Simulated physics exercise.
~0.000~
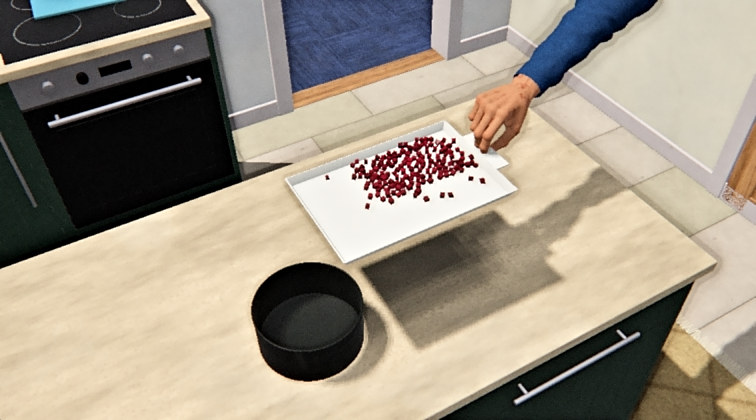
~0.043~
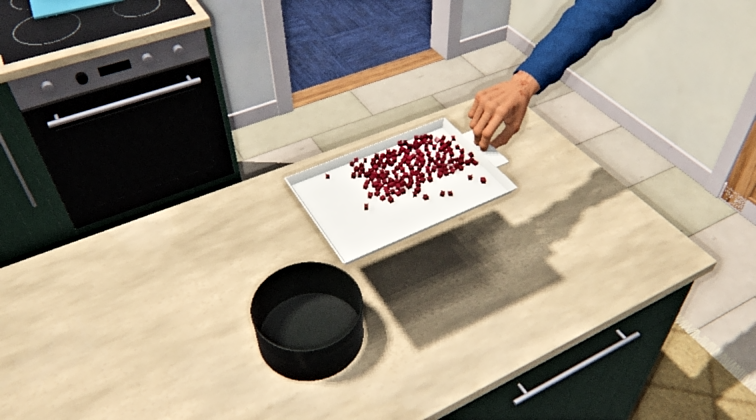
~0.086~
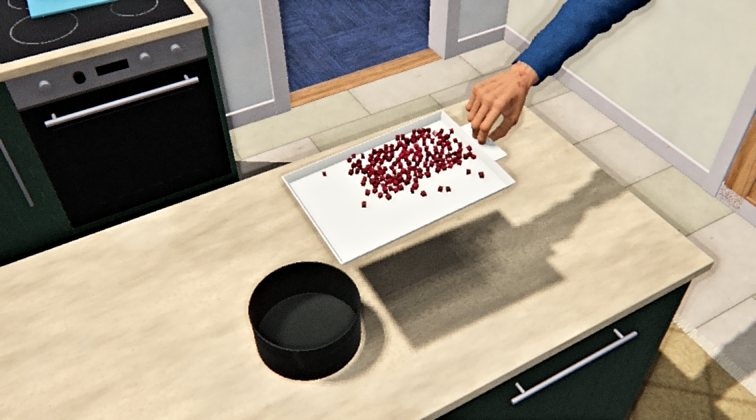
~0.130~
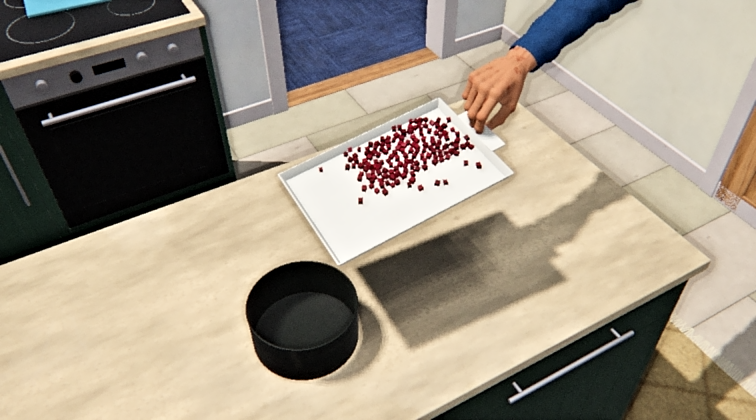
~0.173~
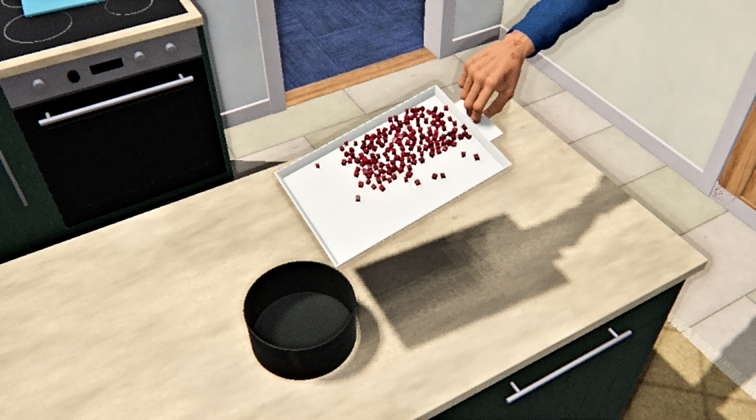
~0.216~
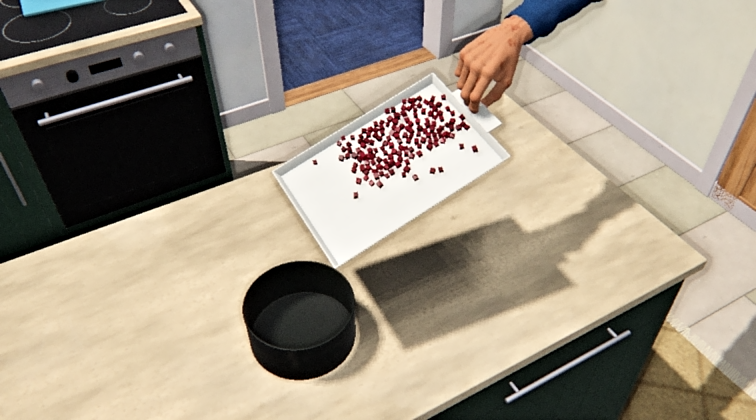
A hand tilts a white tray of dark red cubes leftward above a counter, beside a black pot.
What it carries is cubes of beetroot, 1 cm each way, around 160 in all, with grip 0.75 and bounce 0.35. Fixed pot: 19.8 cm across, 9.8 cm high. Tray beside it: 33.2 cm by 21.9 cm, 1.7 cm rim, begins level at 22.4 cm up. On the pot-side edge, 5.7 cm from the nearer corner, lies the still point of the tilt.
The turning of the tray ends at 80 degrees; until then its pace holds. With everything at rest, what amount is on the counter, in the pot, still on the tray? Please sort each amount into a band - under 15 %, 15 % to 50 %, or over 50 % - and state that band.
Counter: 15 % to 50 %; pot: Over 50 %; tray: Under 15 %.
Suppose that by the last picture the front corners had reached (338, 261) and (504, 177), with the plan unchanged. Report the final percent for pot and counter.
Pot 35 % / counter 65 %.
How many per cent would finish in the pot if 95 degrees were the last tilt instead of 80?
In that case it comes to about 70 in a hundred.
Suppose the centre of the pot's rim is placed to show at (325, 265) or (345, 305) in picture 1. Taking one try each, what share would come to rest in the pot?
Estimates: 0 in a hundred and 60 in a hundred.
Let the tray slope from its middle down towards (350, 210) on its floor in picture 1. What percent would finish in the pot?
Estimate: Near 35 per cent.
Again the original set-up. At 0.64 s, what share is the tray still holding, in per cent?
Close to 95 in a hundred parts of the load.
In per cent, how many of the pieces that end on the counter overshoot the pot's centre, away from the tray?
That comes to roughly 90 percent.
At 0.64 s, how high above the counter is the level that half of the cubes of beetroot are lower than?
The halfway line is at about 30 cm.
Then, at 0.47 s, tilt 50 degrees; the tray holds 100 %, the pot 0 %.
After 0.64 s, tilt 70 degrees; the tray holds 95 %, the pot 0 %.
Then, at 0.93 s, tilt 80 degrees; the tray holds 0 %, the pot 65 %.
In the end, at 2.0 s, counter 35 %, pot 65 %, tray 0 %.
